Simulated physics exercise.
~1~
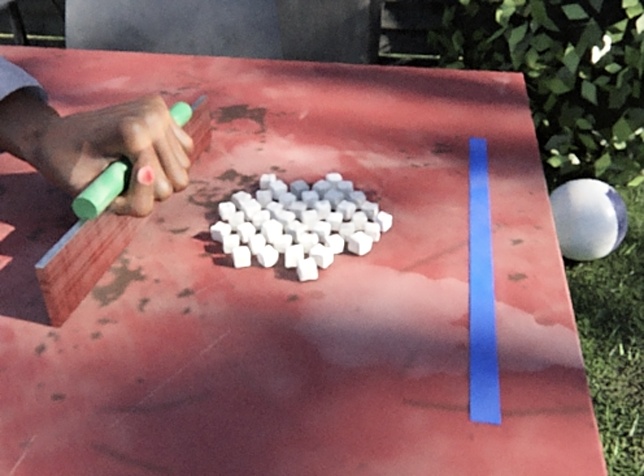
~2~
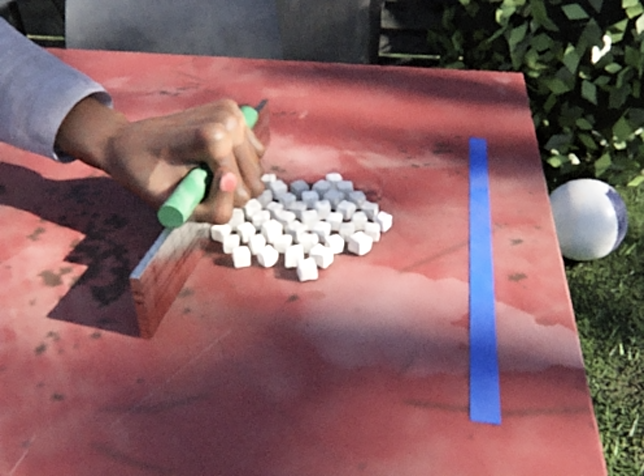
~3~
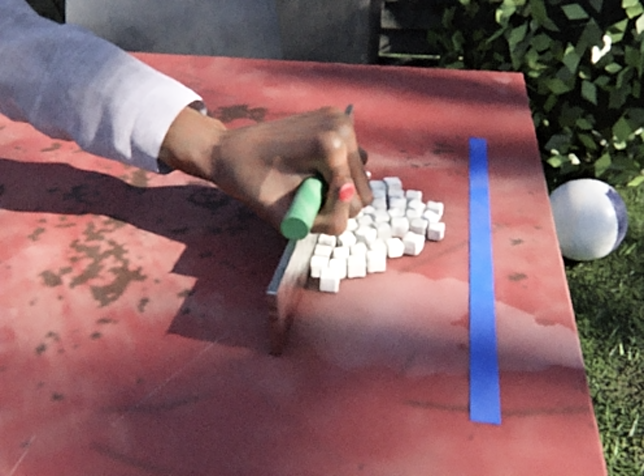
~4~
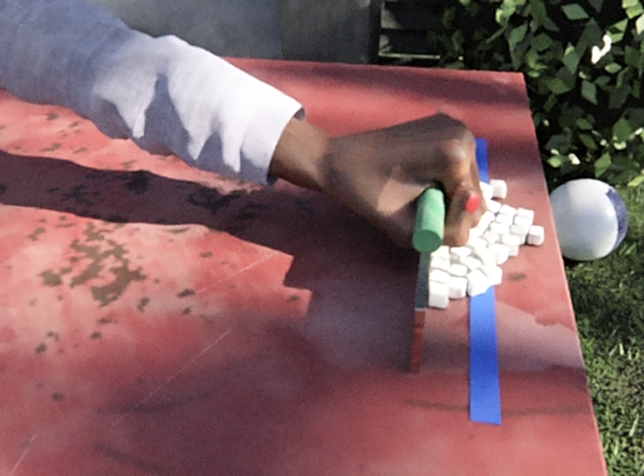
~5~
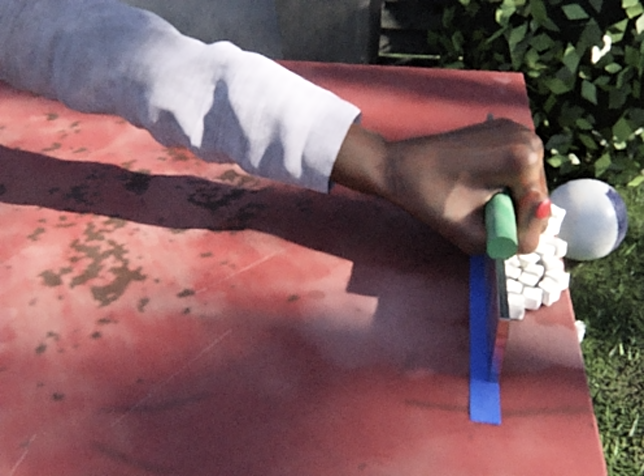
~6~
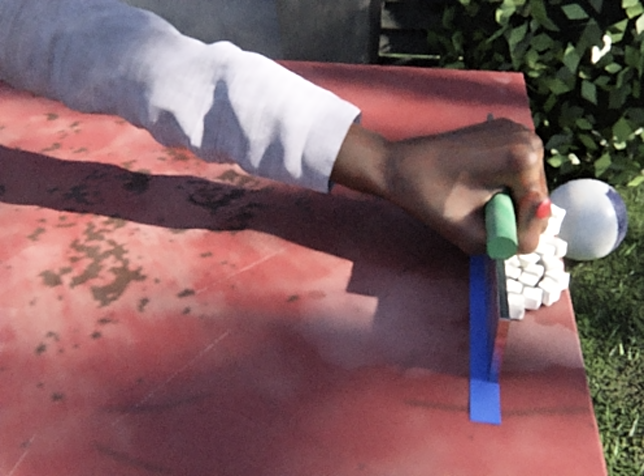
On a weathered red table outdoors, with leafy bushes and grass beyond its right end, a loose cluster of small white cubes sits between a scraper and a strip of blue tape. A hand grips the scraper by its green handle and moves it right until it reaches the cubes. It pushes them across the surface in a bunched heap, and the front ones cross the tape. The scraper stops at the tape, with the heap crowded against the table's edge and a cube dropping off beside it. The hand then holds still, most of the cubes remaining on the table.
